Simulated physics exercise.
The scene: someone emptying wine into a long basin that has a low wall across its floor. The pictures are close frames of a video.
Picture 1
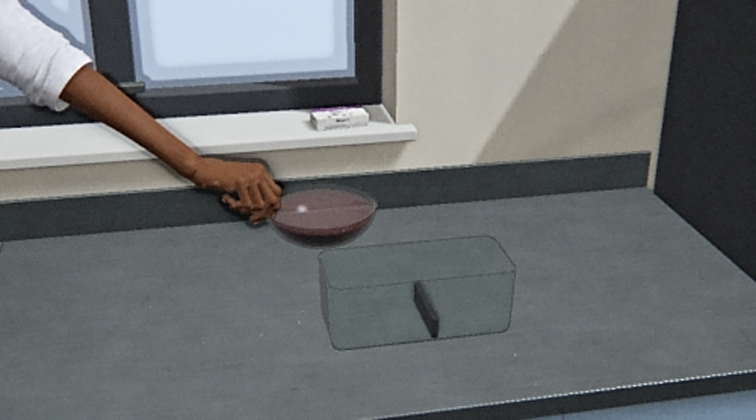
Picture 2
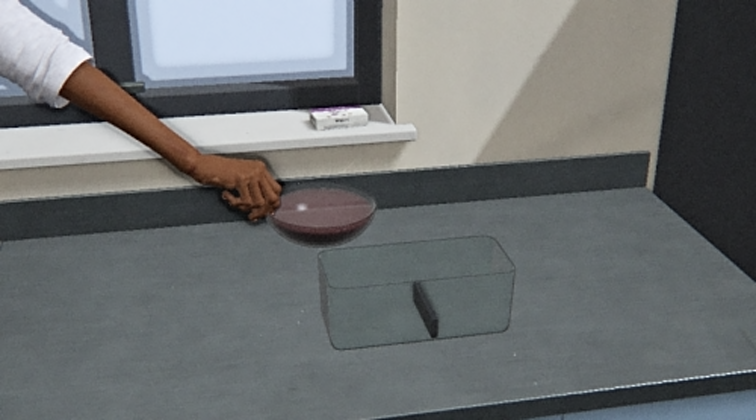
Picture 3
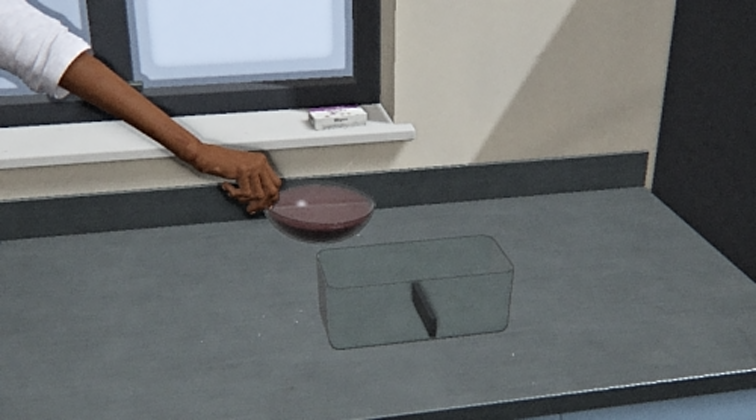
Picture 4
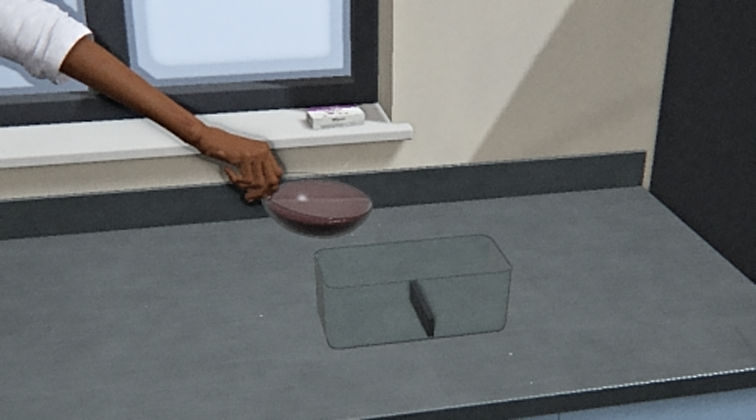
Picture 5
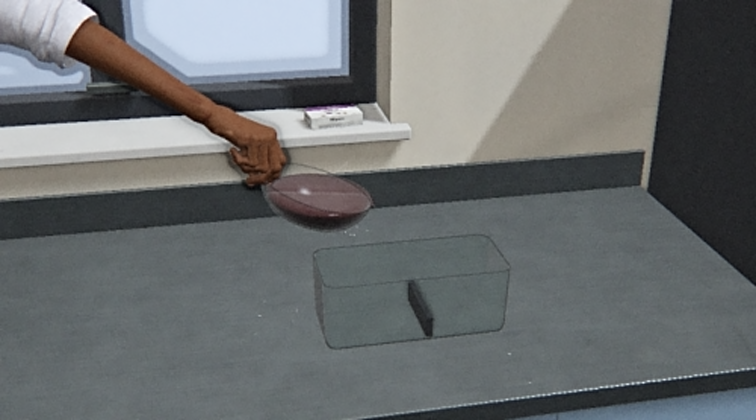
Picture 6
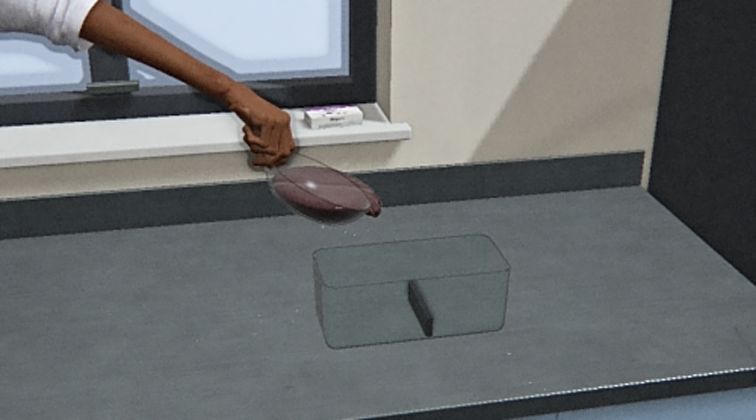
A hand tilts a clear bowl of dark red liquid rightward above a long basin.
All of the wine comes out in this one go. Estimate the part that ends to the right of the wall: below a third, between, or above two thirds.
In the end between a third and two thirds is right of the wall.
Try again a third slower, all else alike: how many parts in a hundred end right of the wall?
About 65 per cent.
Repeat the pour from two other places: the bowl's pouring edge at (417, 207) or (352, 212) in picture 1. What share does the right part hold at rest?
About 60 and 40 per cent.
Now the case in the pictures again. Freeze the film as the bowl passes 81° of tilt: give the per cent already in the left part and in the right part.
Some 5 per cent left and 25 right.
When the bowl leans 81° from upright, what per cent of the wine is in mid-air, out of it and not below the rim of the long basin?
Roughly 60 in a hundred.
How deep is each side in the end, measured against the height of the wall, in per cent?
Left about 30, right about 80.
A moment on, the bowl is tipped on its side and 10 per cent is still to pour, 7 is left of the wall and 23 right of it.
Next, the bowl is tipped on its side and 0 per cent is still to pour, 17 is left of the wall and 66 right of it.
Then the bowl is tipped on its side and 0 per cent is still to pour, 26 is left of the wall and 67 right of it.
Later the bowl is tipped on its side and 0 per cent is still to pour, 33 is left of the wall and 60 right of it.
At rest 33 per cent lies left of the wall, 59 right of it and 7 outside.
